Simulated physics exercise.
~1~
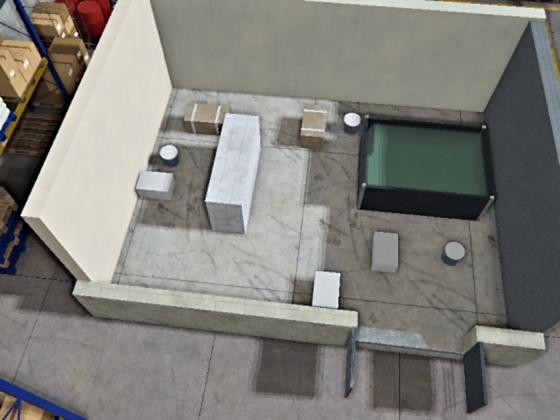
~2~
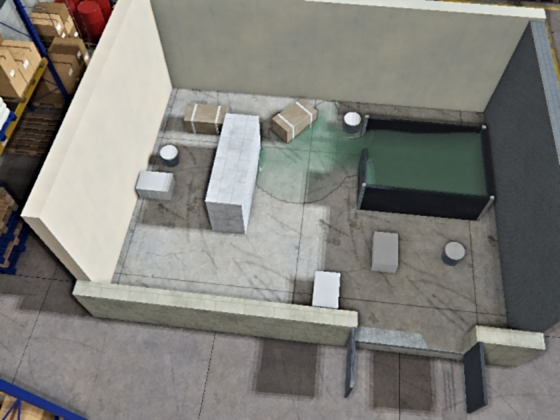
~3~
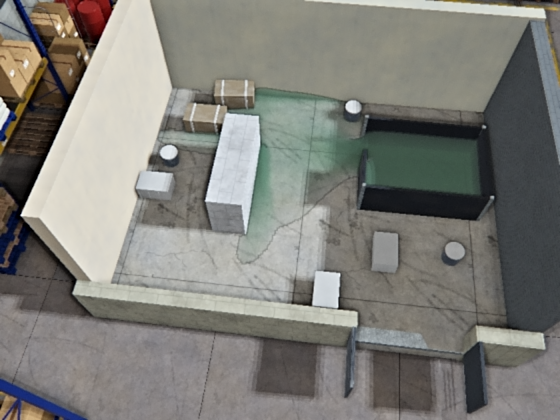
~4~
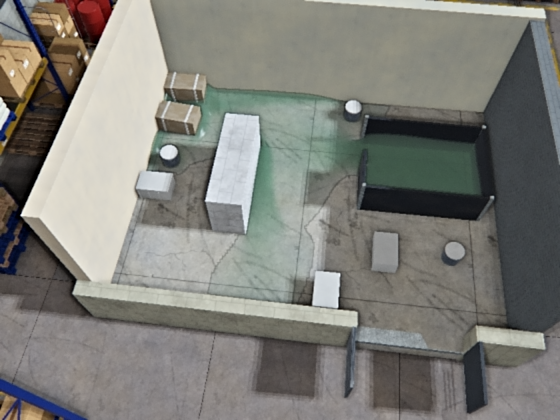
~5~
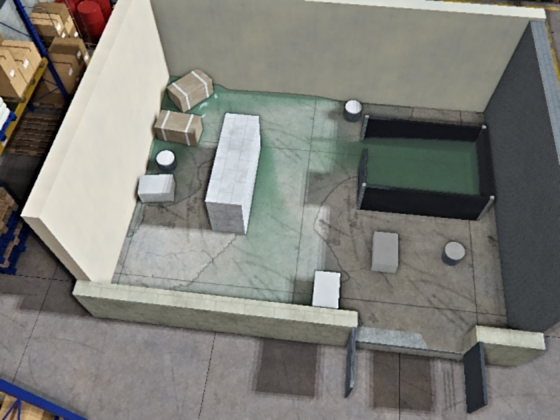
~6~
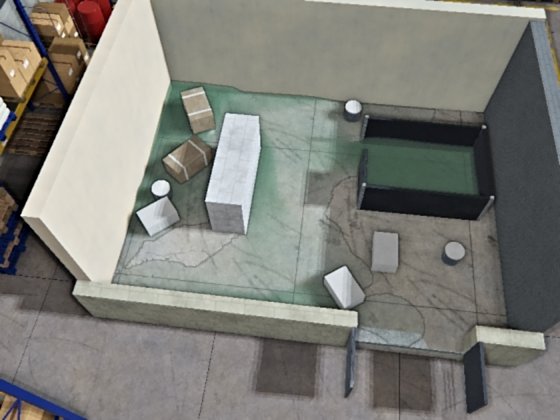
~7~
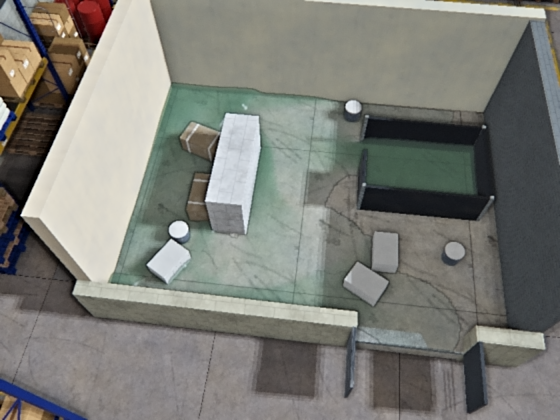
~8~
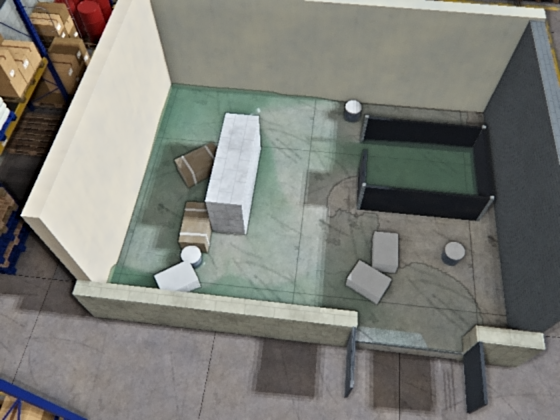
Green-tinted water spilling from a dark tank across a walled warehouse bay, shifting crates and pails towards the near-left corner.
